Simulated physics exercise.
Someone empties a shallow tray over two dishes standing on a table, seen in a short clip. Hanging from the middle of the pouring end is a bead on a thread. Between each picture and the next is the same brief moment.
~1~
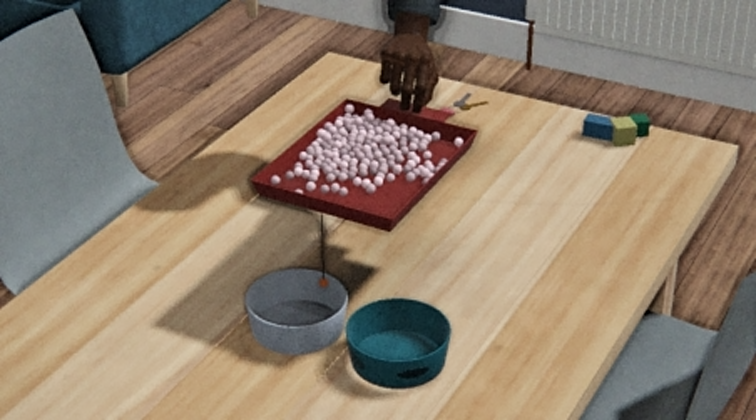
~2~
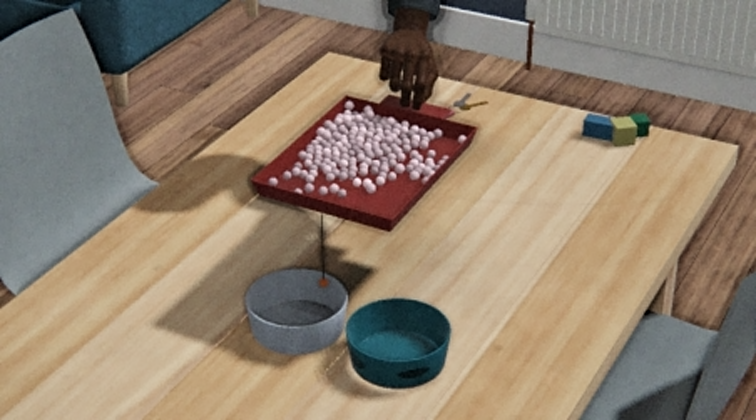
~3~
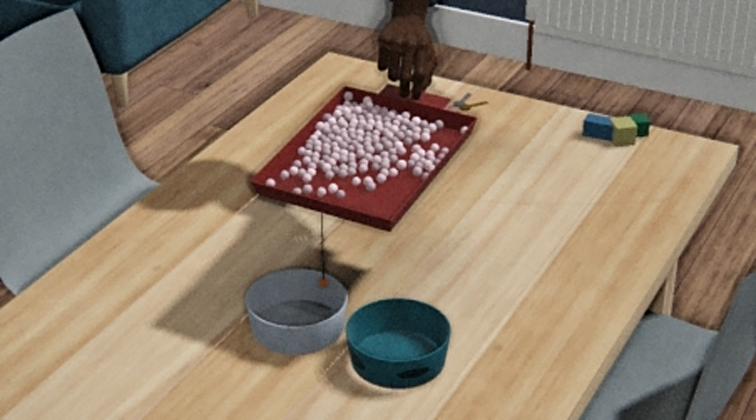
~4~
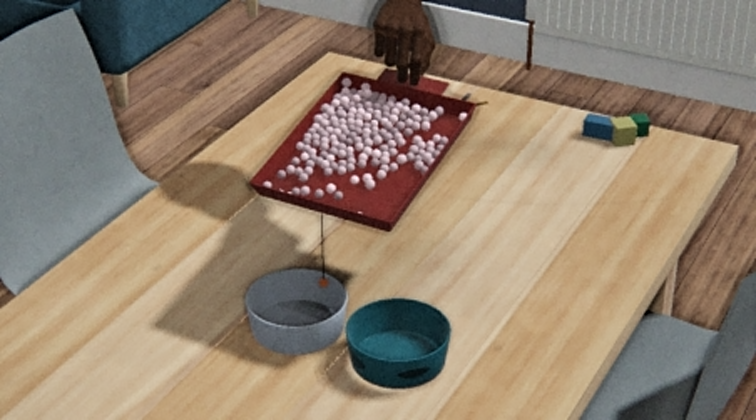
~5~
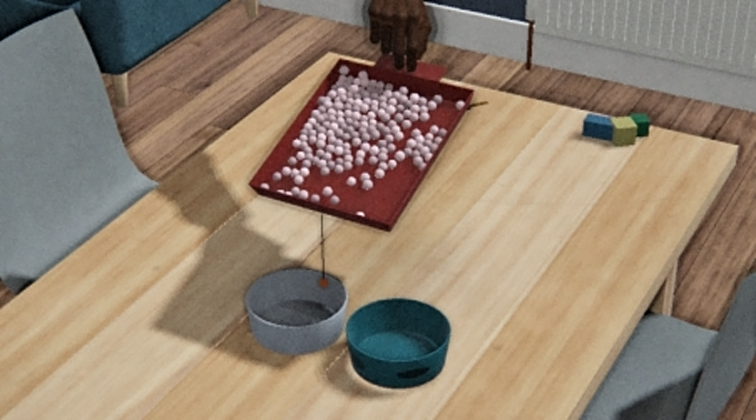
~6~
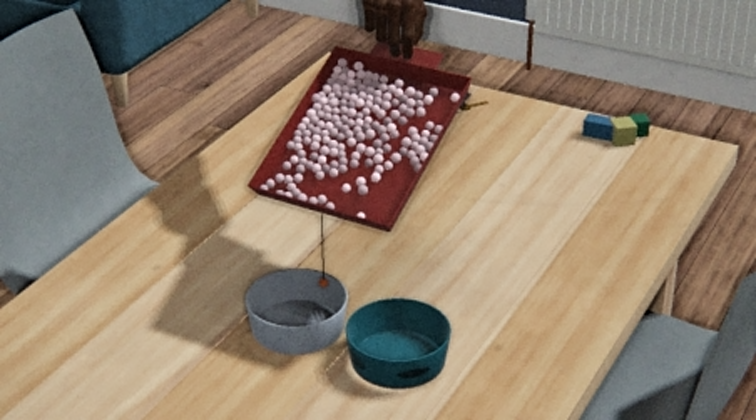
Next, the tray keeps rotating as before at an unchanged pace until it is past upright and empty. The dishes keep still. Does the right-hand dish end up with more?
The dish to the left will collect more.
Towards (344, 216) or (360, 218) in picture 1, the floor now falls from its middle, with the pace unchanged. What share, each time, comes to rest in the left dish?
20 % and 10 %, roughly.
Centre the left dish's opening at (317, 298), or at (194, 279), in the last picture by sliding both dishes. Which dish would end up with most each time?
On the first go the left-side one comes out on top, and on the second go the right-side one.
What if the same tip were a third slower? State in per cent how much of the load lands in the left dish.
That works out at roughly 50 per cent.
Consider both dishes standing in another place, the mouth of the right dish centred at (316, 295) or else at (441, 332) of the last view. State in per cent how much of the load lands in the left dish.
The first position comes out at 0 per cent, the other at 20 per cent.
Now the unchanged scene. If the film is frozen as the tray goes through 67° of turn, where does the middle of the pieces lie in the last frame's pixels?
Near (313, 212).
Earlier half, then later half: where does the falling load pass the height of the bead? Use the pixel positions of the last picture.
I'd say around (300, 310) at first, then around (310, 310).
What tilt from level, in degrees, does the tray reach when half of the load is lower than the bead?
That happens at around 90°.
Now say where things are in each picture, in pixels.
Corners of the pouring end near (259, 179) and (390, 215), level; middle of the load near (358, 148), sugar pearls; left dish near (271, 337); right dish near (374, 371); bead on its thread near (324, 283), in the first picture.
Corners of the pouring end near (258, 179) and (390, 215), level; middle of the load near (359, 146), in the second picture.
Corners of the pouring end near (258, 179) and (389, 216), tipped barely, level across its low end; middle of the load near (359, 140), near a quarter on the move, in the third picture.
Corners of the pouring end near (257, 180) and (388, 217), tipped a little, level across its low end; middle of the load near (358, 131), near a third on the move, in the fourth picture.
Corners of the pouring end near (256, 182) and (387, 219), tipped clearly, level across its low end; middle of the load near (355, 125), near two thirds on the move, in the fifth picture.
Corners of the pouring end near (255, 183) and (386, 220), tipped clearly, level across its low end; middle of the load near (350, 123), all but a few on the move; left dish near (271, 337); right dish near (374, 371), in the sixth picture.
Shortly afterwards, tray tipped steeply; near two thirds on the tray; only a few in the right dish; only a few in the left dish; only a few outside both; near a quarter in the air.
Next, tray tipped past a quarter turn; only a few on the tray; a little in the right dish; near a third in the left dish; near a third outside both; a little in the air.
Some moments later, tray tipped past a quarter turn; near a quarter in the right dish; near half in the left dish; near a third outside both.
In the end, tray tipped past a quarter turn; near a quarter in the right dish; near half in the left dish; near a third outside both.
